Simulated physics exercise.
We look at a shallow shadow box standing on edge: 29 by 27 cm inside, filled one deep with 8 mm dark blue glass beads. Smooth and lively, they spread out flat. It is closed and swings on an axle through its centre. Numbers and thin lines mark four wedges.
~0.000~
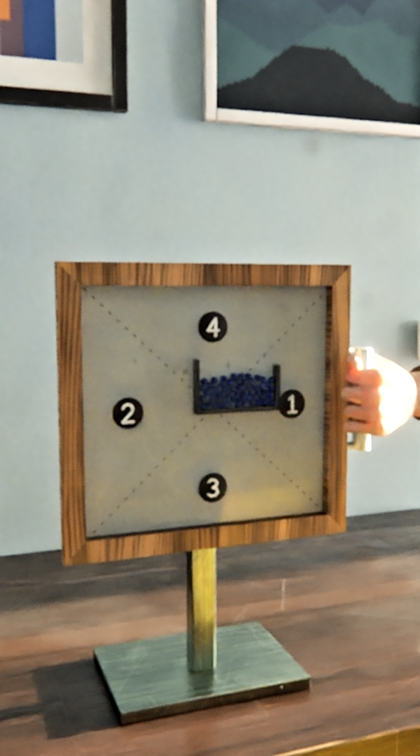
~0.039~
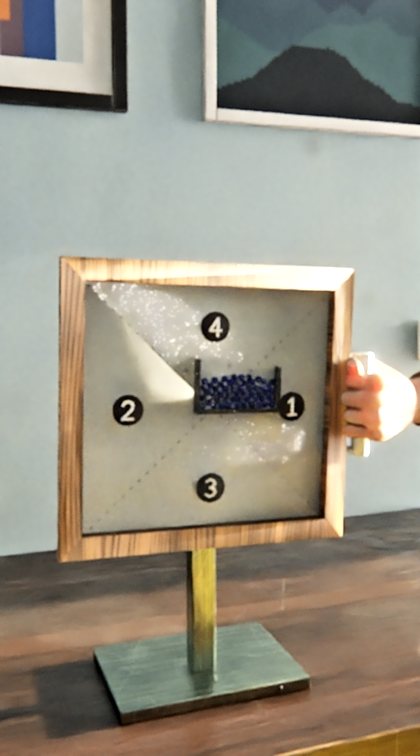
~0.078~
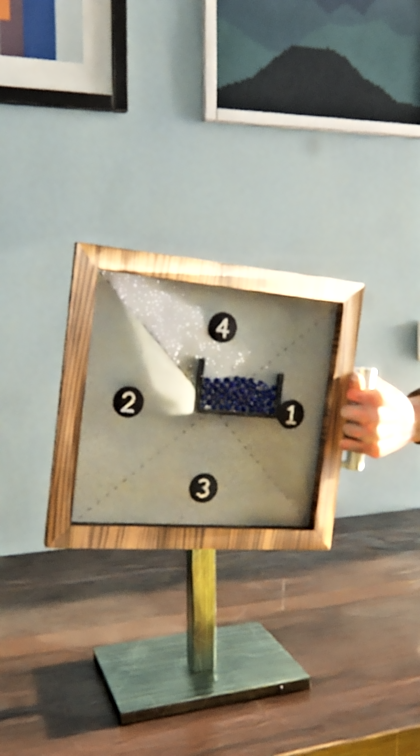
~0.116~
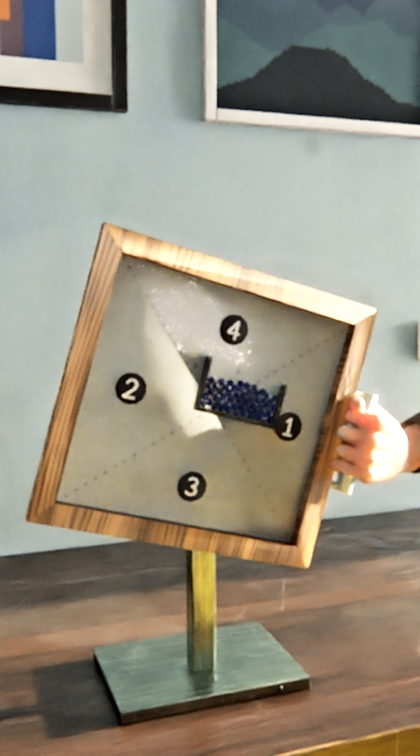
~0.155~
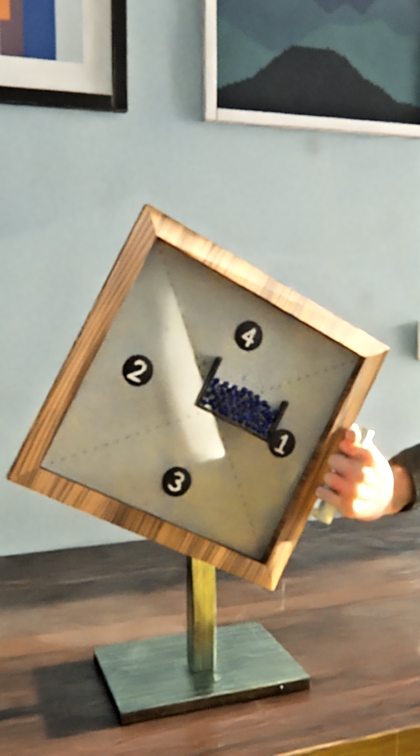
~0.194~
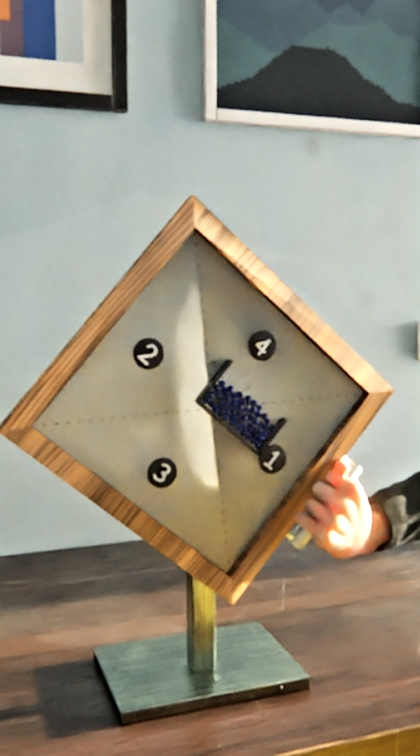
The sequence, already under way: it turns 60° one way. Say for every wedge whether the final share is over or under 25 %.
Wedge 1: Over, wedge 2: Under, wedge 3: Under, wedge 4: Under 25 %.
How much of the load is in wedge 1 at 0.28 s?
Some 75 per cent.
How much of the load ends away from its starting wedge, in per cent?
Some 30 per cent.
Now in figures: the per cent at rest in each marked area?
Wedge 1: 90; wedge 2: 0; wedge 3: 5; wedge 4: 5.
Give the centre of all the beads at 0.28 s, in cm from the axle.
Some 4 cm right and 2 cm below.
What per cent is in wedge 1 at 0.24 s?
Some 70 per cent.
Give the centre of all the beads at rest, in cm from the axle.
Some 2 cm right and 6 cm below.
After 0.24 s, it stands 52° clockwise; the beads' middle is 4 cm right of and 2 cm below the centre; no. 1, 70 %, no. 4, 30 %.
After 0.28 s, it stands 58° clockwise; the beads' middle is 4 cm right of and 2 cm below the centre; no. 1, 75 %, no. 4, 25 %.
After 0.32 s, it stands 60° clockwise; the beads' middle is 4 cm right of and 3 cm below the centre; no. 1, 75 %, no. 4, 20 %.
Settled by 1.9 s, it stands 60° clockwise; no. 1, 90 %, no. 2, 0 %, no. 3, 5 %, no. 4, 5 %.
